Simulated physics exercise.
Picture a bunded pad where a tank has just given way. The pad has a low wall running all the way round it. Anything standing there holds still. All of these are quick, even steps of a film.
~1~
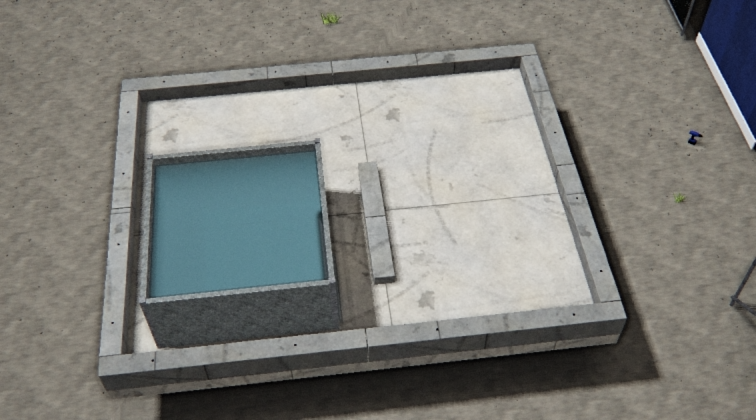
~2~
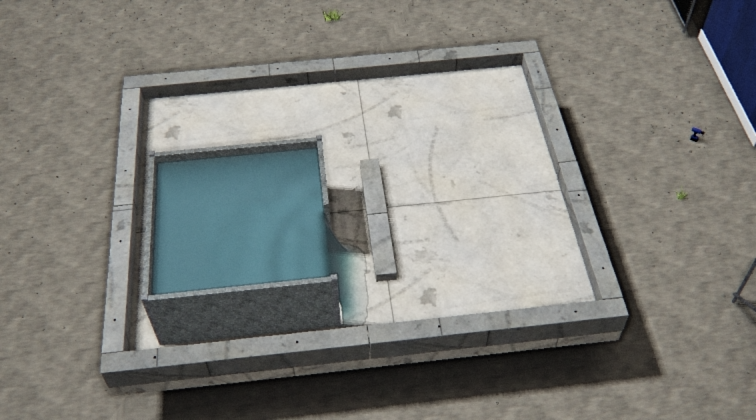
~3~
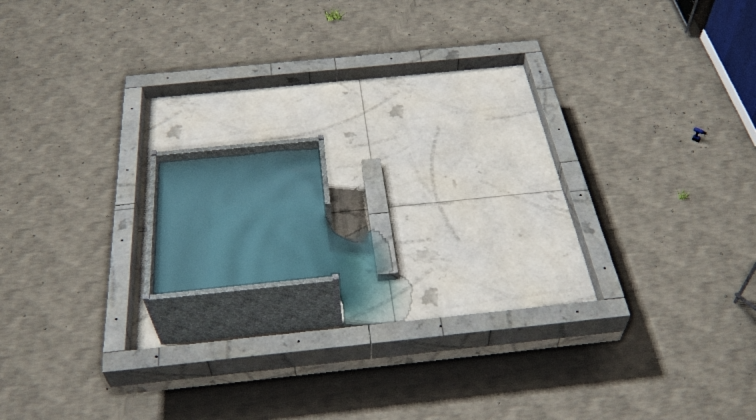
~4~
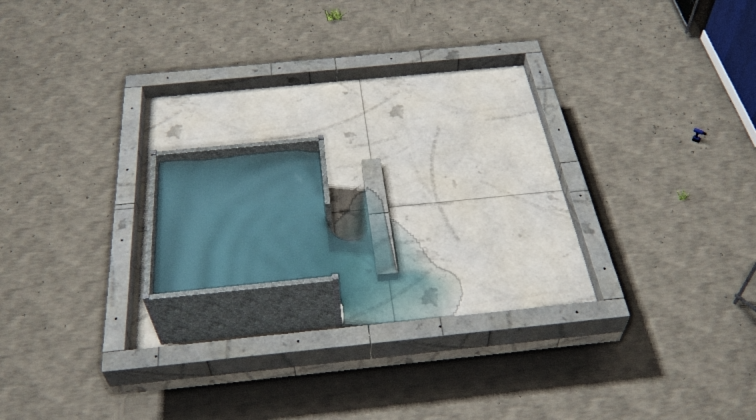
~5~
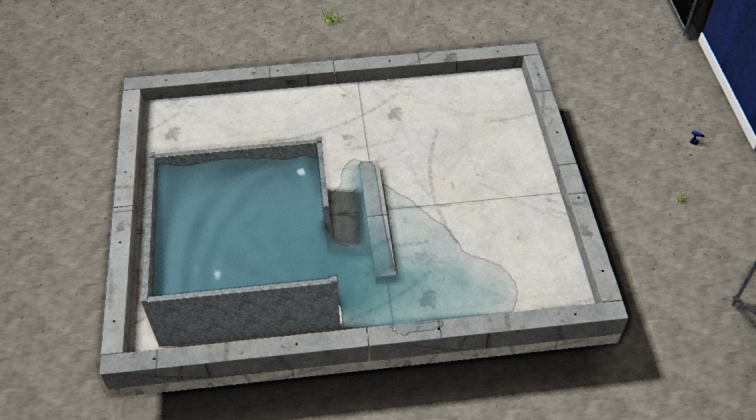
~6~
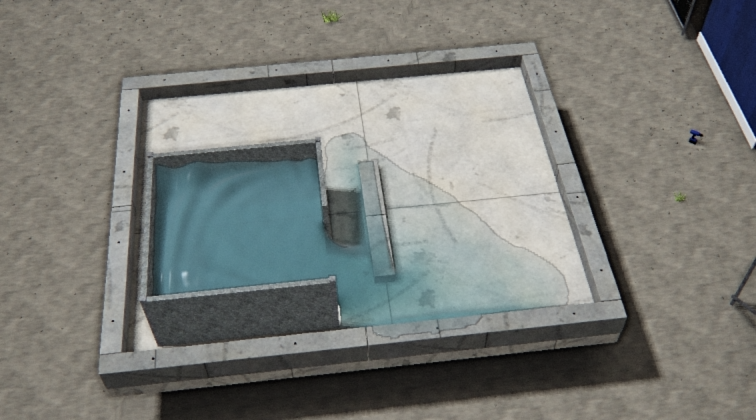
Walled concrete pad with a dark-sided water tank opening at its right side, blue water pouring out and spreading rightward around a low block.
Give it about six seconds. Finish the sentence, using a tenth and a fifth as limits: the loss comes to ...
The loss comes to between a tenth and a fifth.
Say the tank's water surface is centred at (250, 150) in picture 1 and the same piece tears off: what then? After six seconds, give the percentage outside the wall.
Estimated share: Around 6 %.
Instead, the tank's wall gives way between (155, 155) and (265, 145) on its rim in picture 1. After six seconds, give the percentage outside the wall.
About 24 %.
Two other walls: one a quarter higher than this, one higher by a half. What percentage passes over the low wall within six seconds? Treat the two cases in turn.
10 % and 6 %.
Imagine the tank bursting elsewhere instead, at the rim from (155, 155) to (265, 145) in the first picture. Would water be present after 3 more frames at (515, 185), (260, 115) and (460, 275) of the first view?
Taking them as listed, I'd say unwetted, drenched and unwetted.
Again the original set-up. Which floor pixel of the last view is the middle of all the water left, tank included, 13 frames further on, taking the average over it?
At about (351, 245).
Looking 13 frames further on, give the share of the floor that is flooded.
Near 70 in a hundred.
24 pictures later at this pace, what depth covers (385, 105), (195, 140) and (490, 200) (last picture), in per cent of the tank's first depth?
Roughly 16 per cent, 2 per cent and 12 per cent.
A moment on, water covers 35 % of the floor; the low wall has let 0 % over.
Next, water covers 45 % of the floor; the low wall has let 1 % over.
Then, water covers 60 % of the floor; the low wall has let 11 % over.
Later, water covers 75 % of the floor; the low wall has let 16 % over.
In the end, water covers 80 % of the floor; the low wall has let 17 % over.
